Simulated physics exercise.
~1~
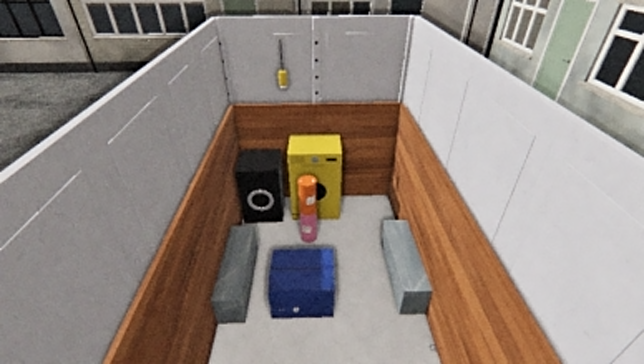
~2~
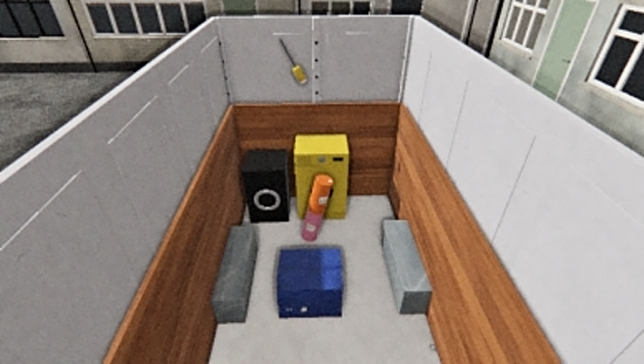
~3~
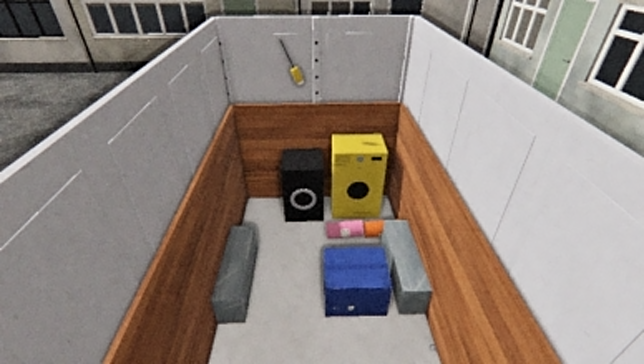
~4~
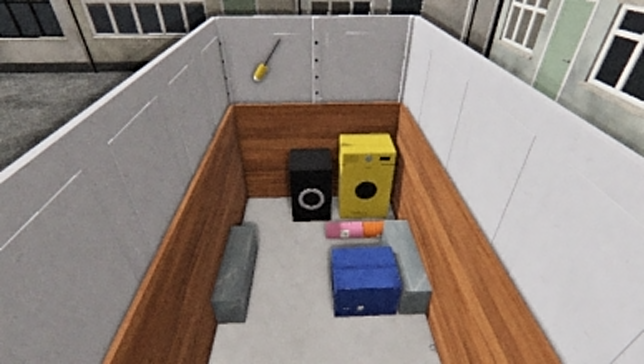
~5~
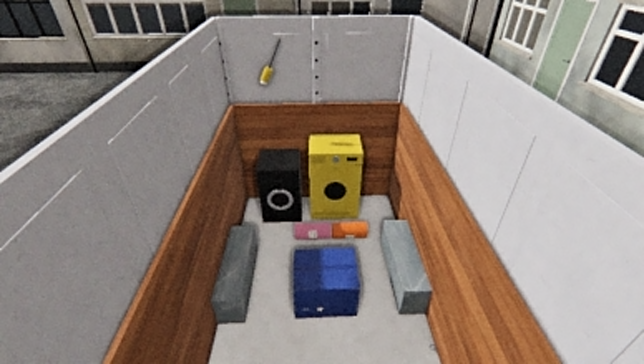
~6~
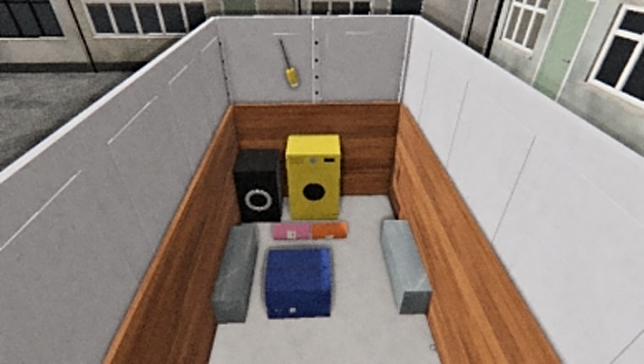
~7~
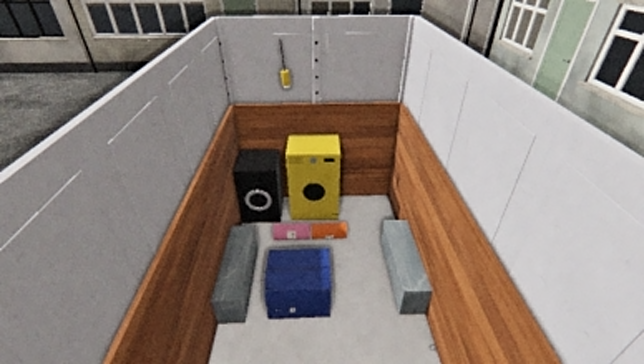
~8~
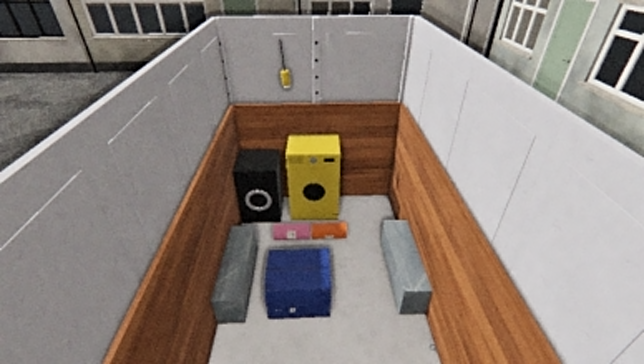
In the back of a moving van, an orange canister stacked on a pink one toppled as everything slid right, then the yellow and black appliances and blue box slid back left, ending near where they began, with both canisters lying on the floor.
